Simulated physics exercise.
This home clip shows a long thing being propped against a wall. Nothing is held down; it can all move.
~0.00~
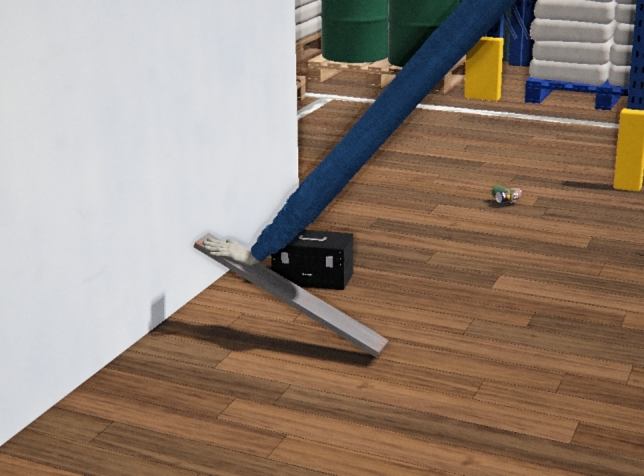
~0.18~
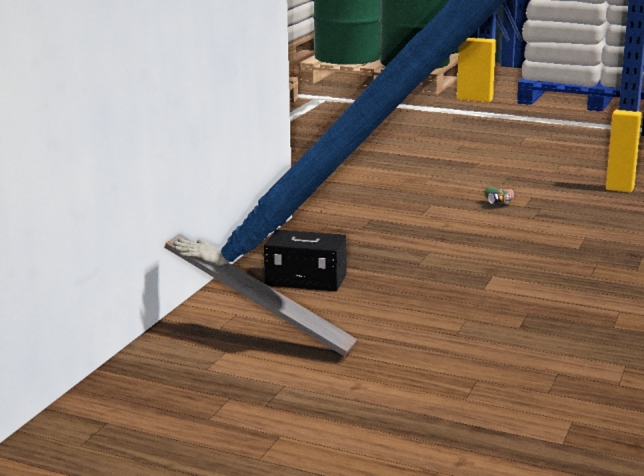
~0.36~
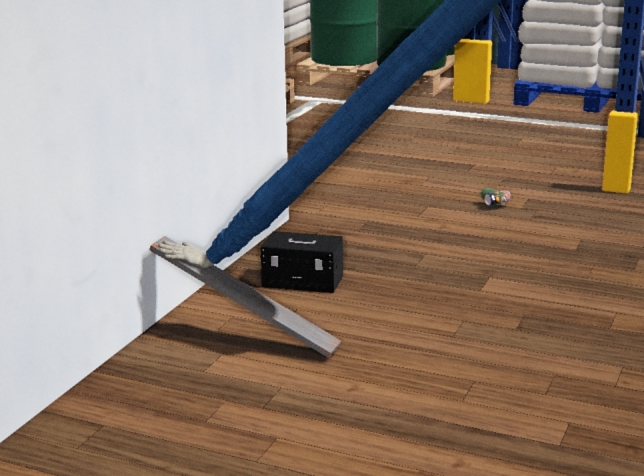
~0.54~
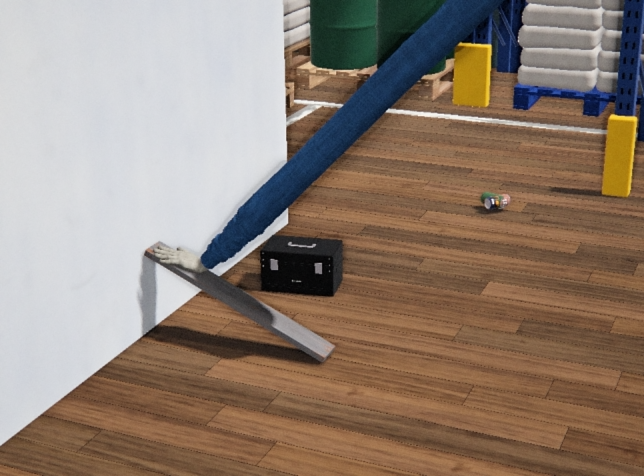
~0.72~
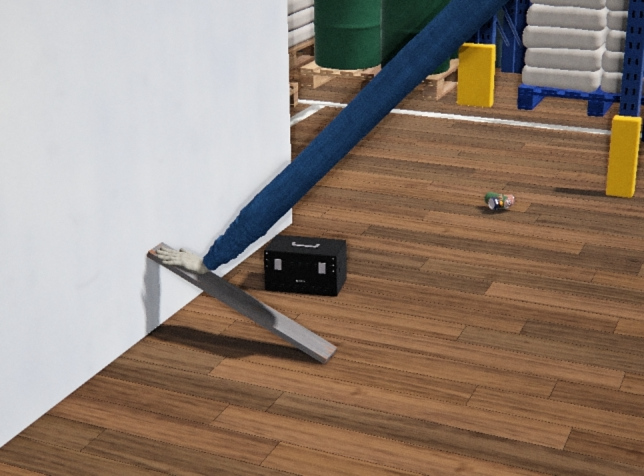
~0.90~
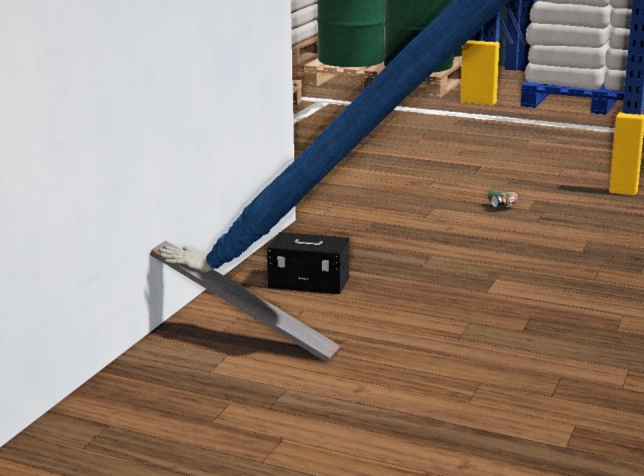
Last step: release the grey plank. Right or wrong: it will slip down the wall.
Right.
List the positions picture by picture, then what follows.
The first frame shows not yet at the wall; grey plank (290, 293); black toolbox (313, 259).
The second frame shows not yet at the wall; grey plank (260, 293); black toolbox (306, 260).
The third frame shows not yet at the wall; grey plank (244, 295); black toolbox (302, 262).
The fourth frame shows not yet at the wall; grey plank (239, 300); black toolbox (302, 265).
The fifth frame shows propped up under the hand; grey plank (241, 301); black toolbox (306, 265).
The sixth frame shows propped up under the hand; grey plank (244, 300); black toolbox (309, 263).
Around 1.32 s, grey plank leaning 23° more than when let go near (254, 338).
Around 1.76 s, grey plank resting near (254, 338).
Finally (2.2 s), moved from the start, grey plank; black toolbox still in place. Final places as the last picture's camera would see them, grey plank near (254, 338). The plank slips out.
